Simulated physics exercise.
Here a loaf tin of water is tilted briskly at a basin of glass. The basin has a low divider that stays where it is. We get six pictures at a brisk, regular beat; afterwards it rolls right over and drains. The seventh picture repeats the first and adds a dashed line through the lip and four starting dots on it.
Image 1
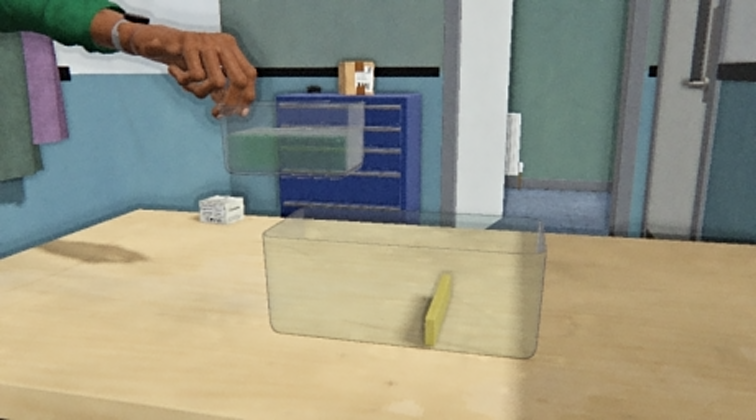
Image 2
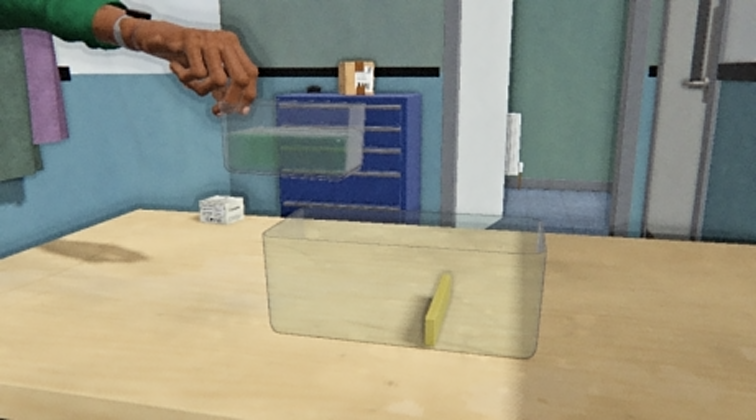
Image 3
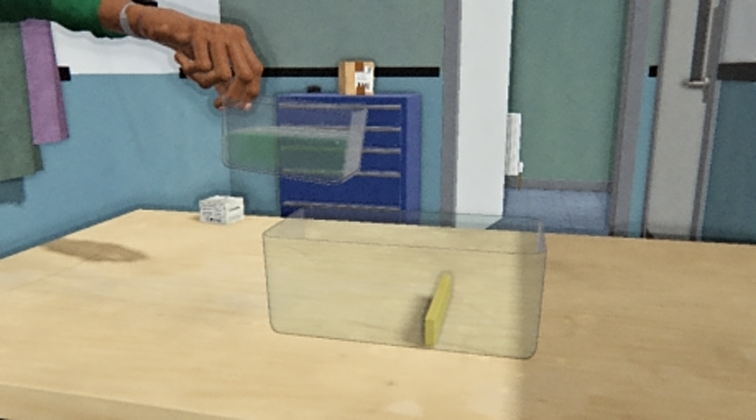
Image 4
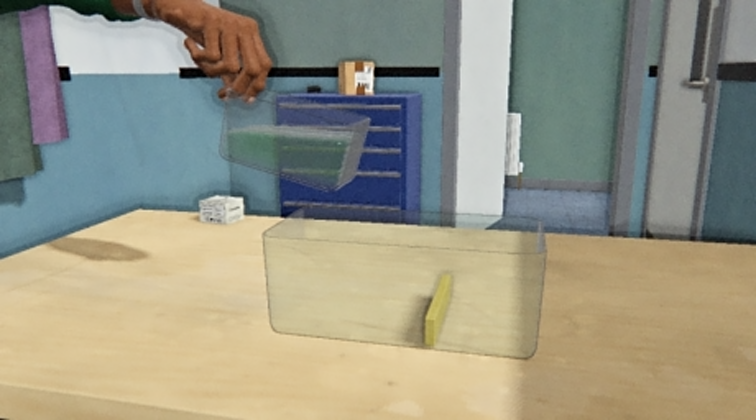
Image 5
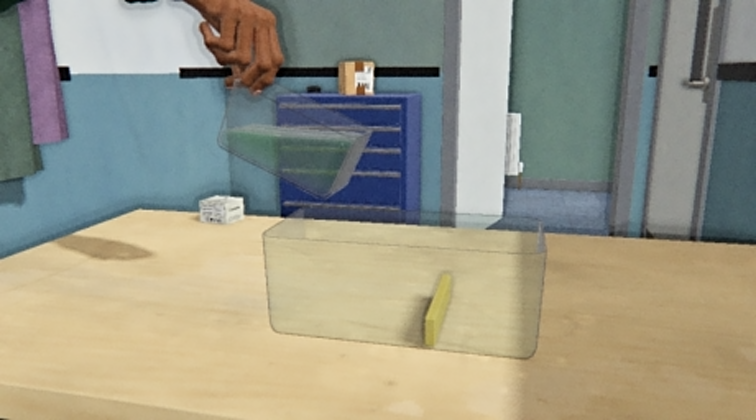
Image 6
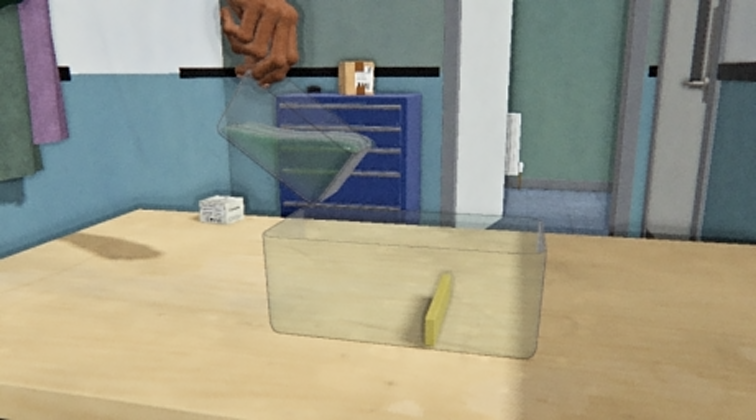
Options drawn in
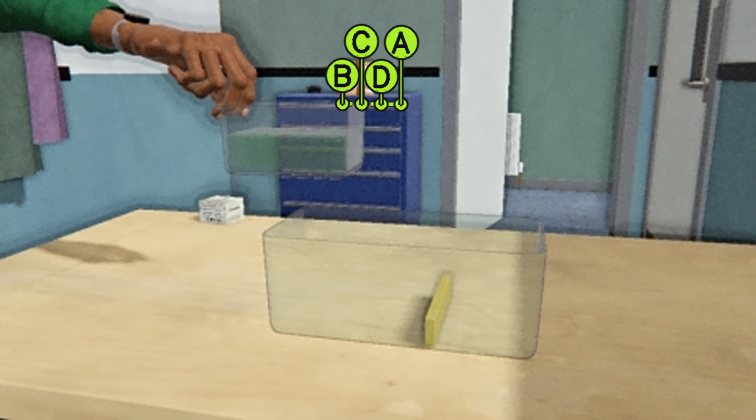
In a workshop, a hand tilted a clear container of greenish liquid further and further to the right above a larger clear basin on a wooden table, until liquid reached over its lip.
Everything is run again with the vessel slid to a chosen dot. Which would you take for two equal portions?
A beats the others.
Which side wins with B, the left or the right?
The left side.
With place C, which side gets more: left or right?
The left one.
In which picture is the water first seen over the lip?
In picture 6.
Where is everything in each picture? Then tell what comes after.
The first frame shows upright, lip at (354, 103); basin from (271, 329) to (537, 357); top of the wall at (439, 294); nothing has left yet.
The second frame shows upright, lip at (355, 105); nothing has left yet.
The third frame shows tipped about 6°, lip at (358, 111); nothing has left yet.
The fourth frame shows tipped about 14°, lip at (360, 121); nothing has left yet.
The fifth frame shows tipped about 24°, lip at (362, 133); nothing has left yet.
The sixth frame shows tipped about 36°, lip at (362, 148); water is over the lip, down to (362, 148).
In lime, A at (401, 104); B at (342, 103); C at (361, 103); D at (381, 104).
With A, about 51 % ends left of the wall and 49 % right of it.
With B, about 90 % ends left of the wall and 9 % right of it.
With C, about 93 % ends left of the wall and 7 % right of it.
With D, about 75 % ends left of the wall and 25 % right of it.
